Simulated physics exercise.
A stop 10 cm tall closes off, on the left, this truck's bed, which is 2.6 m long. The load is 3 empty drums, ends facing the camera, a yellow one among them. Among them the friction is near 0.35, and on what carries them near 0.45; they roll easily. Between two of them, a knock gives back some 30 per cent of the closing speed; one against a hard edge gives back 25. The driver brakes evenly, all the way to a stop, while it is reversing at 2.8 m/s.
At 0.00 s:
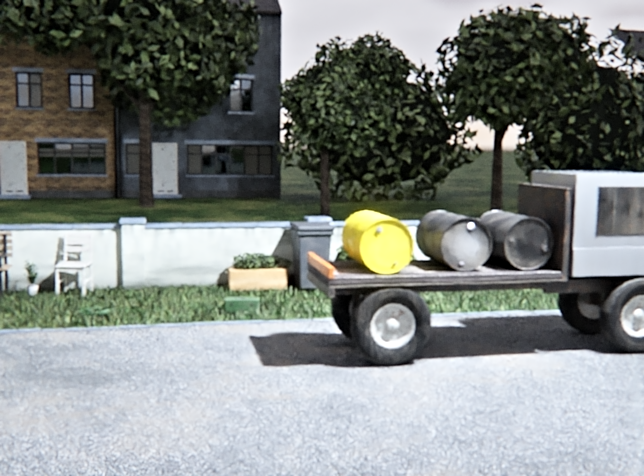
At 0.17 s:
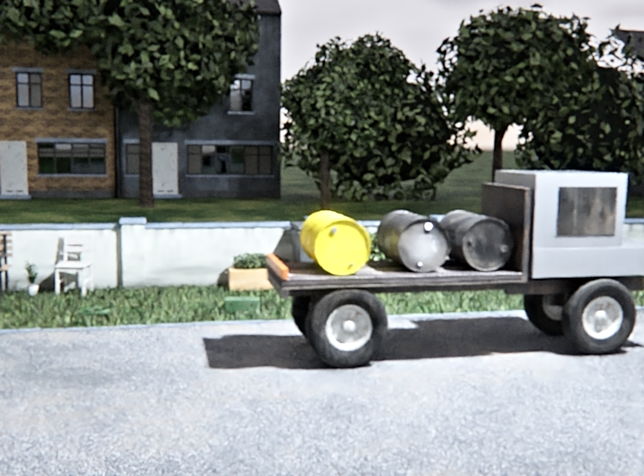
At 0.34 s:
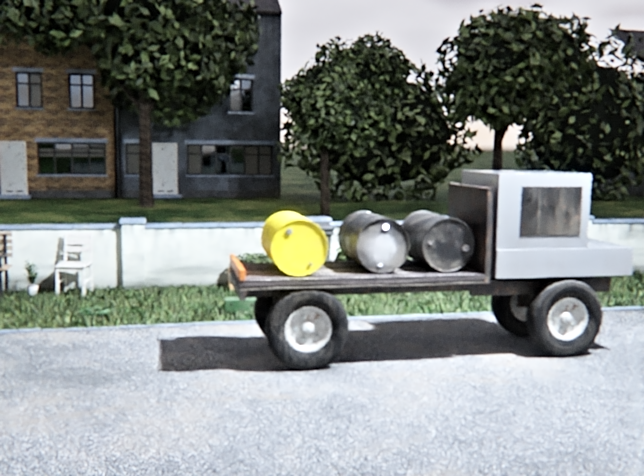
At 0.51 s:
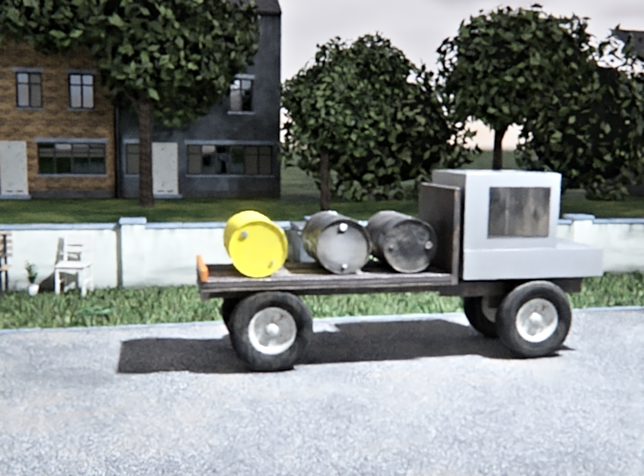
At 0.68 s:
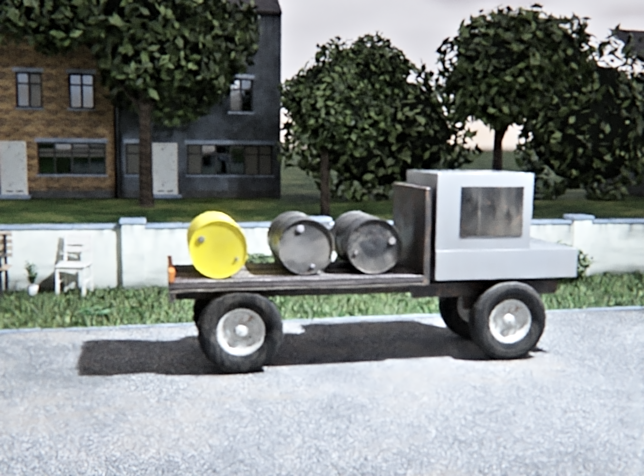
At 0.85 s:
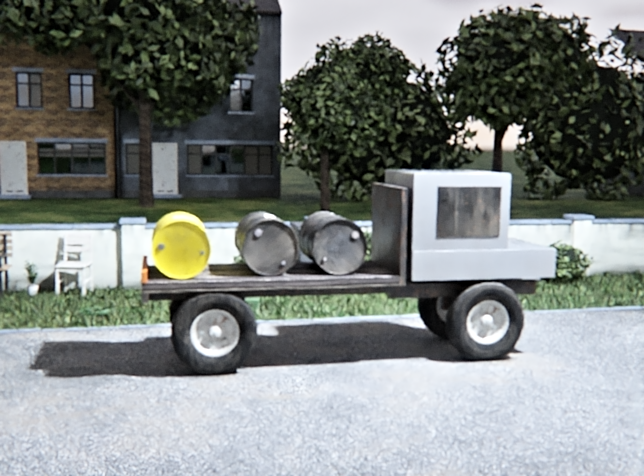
On a street in front of a low white wall and leafy trees, a grey flatbed truck backed steadily to the left, slowing a little, with one yellow and two grey drums lying on its bed.
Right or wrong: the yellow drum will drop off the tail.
Wrong, it is held.
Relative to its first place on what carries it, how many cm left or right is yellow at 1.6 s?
Yellow 40 left.
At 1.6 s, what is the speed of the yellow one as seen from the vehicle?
Speed: Around 0.0 m/s.
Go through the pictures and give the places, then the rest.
Yellow (388, 246); tail bar at (331, 273); speed 2.8 m/s; 3 of the 3 make up the bottom layer on the bed, in the first frame.
Yellow (343, 247); tail bar at (285, 274); speed 2.6 m/s, in the second frame.
Yellow (300, 248); tail bar at (242, 275); speed 2.3 m/s, in the third frame.
Yellow (259, 248); tail bar at (204, 276); speed 2.0 m/s, in the fourth frame.
Yellow (219, 249); tail bar at (172, 277); speed 1.7 m/s, in the fifth frame.
Yellow (182, 250); tail bar at (144, 278); speed 1.3 m/s, in the sixth frame.
Then, 1.6 s in, yellow is on the bed, 20 cm from the bar; 0 over the tail so far.
Then, 2.5 s in, yellow is on the bed, 30 cm from the bar, rolling away from it; 0 over the tail so far.
In the end (3.5 s), yellow is on the bed, 35 cm from the bar; 0 over the tail so far.
